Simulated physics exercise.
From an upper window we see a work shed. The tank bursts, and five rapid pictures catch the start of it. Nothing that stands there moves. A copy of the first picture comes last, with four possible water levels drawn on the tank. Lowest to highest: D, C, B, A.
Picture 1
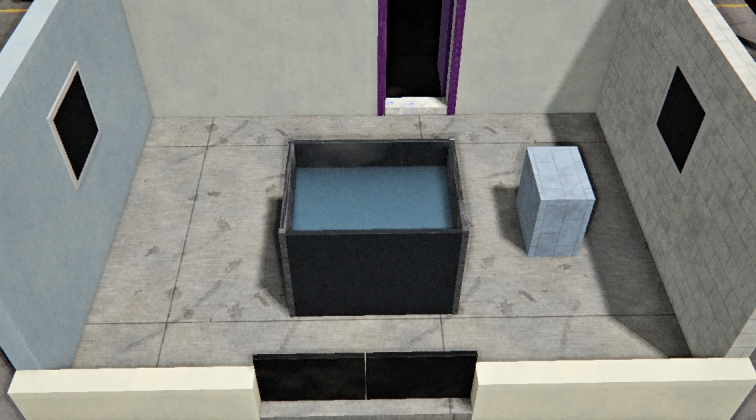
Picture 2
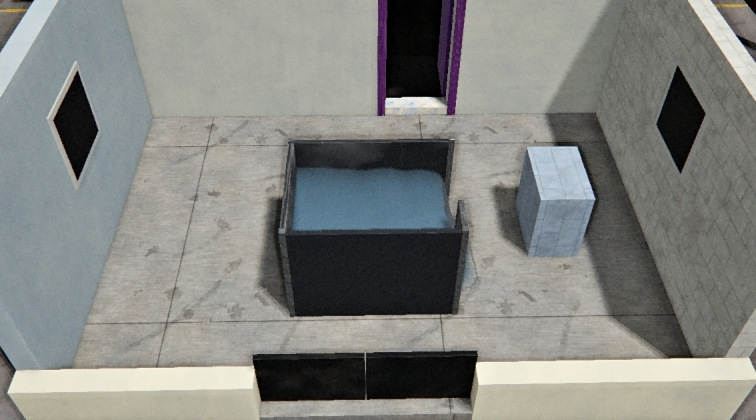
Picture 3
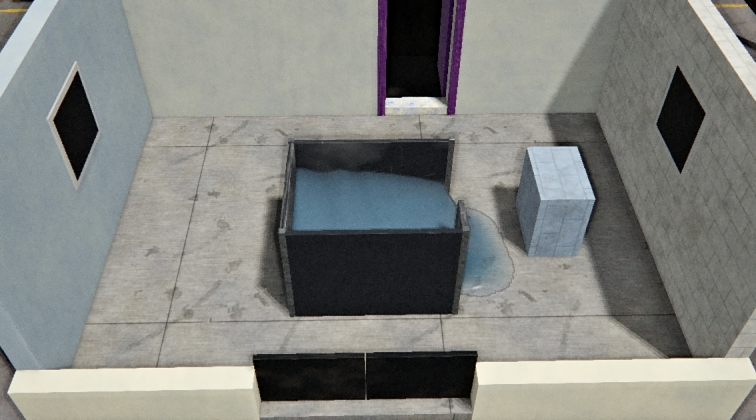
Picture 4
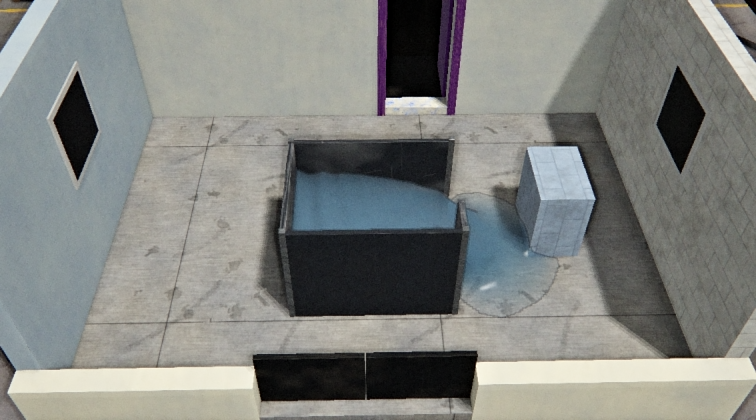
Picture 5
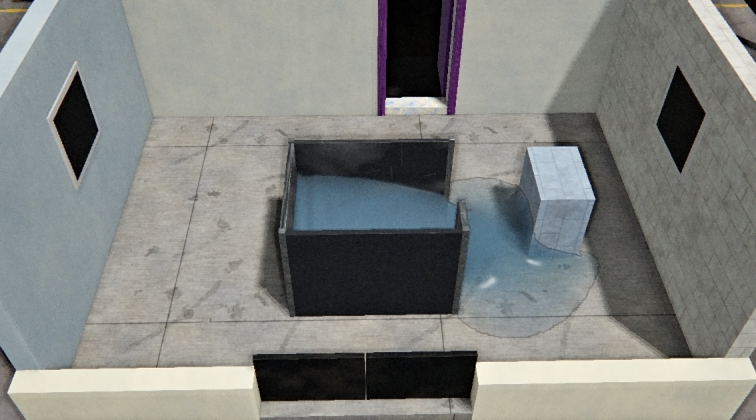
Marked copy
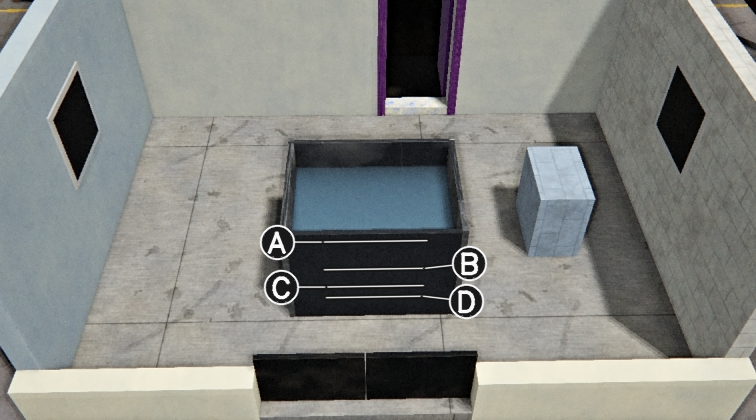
Water pours from the right side of a dark tank and spreads around a pale block.
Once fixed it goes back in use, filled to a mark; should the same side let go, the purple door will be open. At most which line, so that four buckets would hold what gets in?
I would pick level B.
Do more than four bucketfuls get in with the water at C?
No, that is safe.
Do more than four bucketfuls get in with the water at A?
Yes, it does.
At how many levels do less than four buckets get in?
Three of them.
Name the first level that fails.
That would be A.
In white, A at (374, 241); B at (374, 269); C at (374, 286); D at (374, 296); from the bottom up D, C, B, A.
With A, about 11 bucketfuls get in.
With B, a bucket or two gets in.
With C, nothing gets over.
With D, nothing gets over.
